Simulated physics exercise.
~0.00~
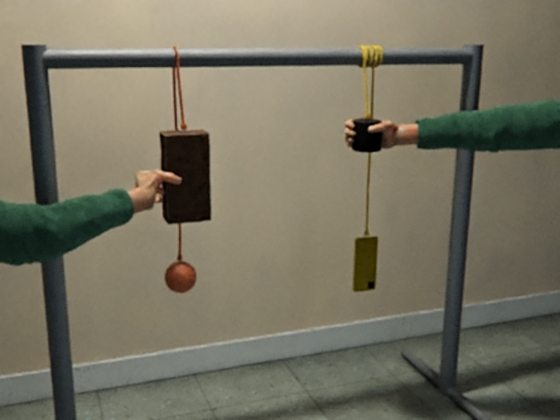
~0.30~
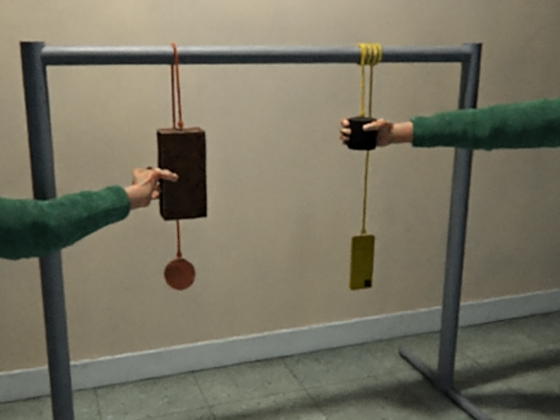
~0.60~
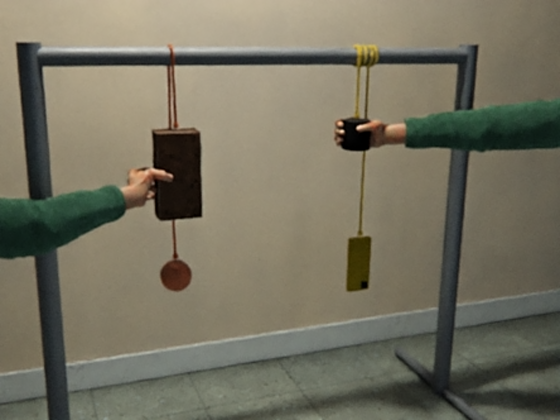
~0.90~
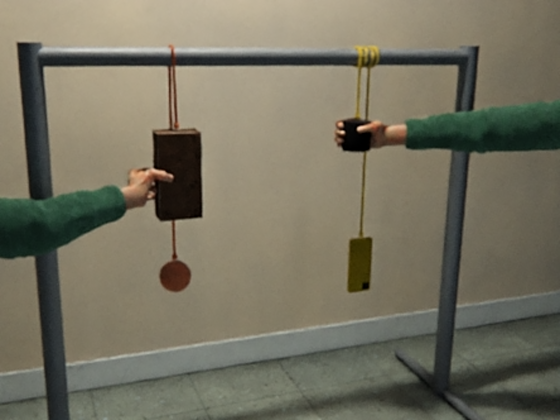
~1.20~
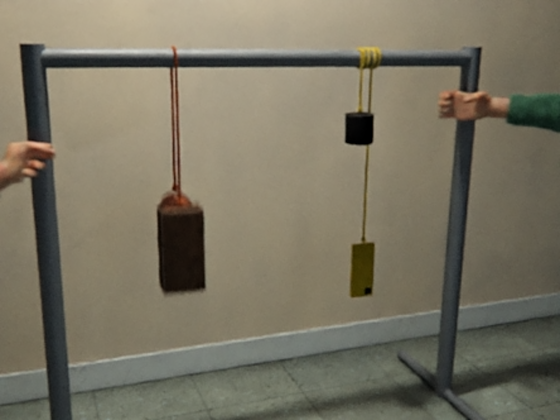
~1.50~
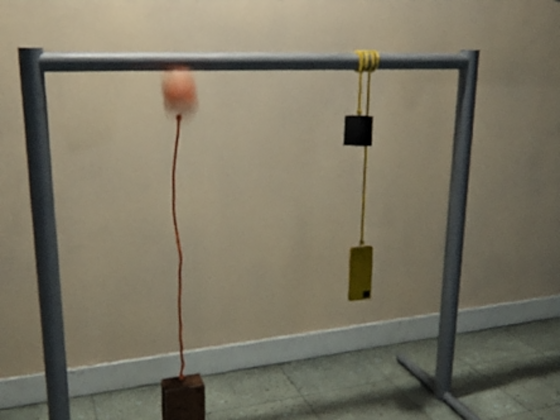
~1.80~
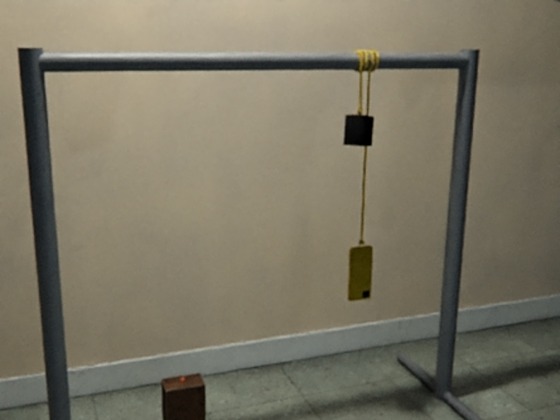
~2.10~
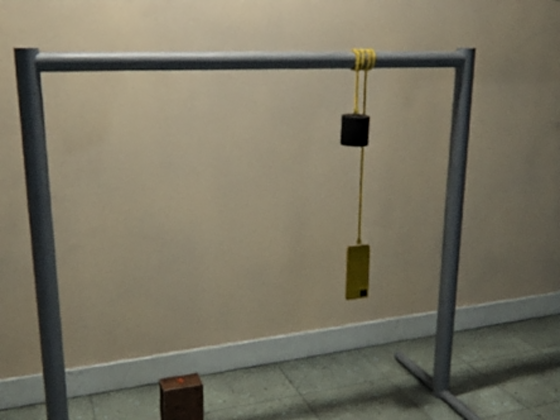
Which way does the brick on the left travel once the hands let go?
The brick moves down, ending on the floor below the rail.
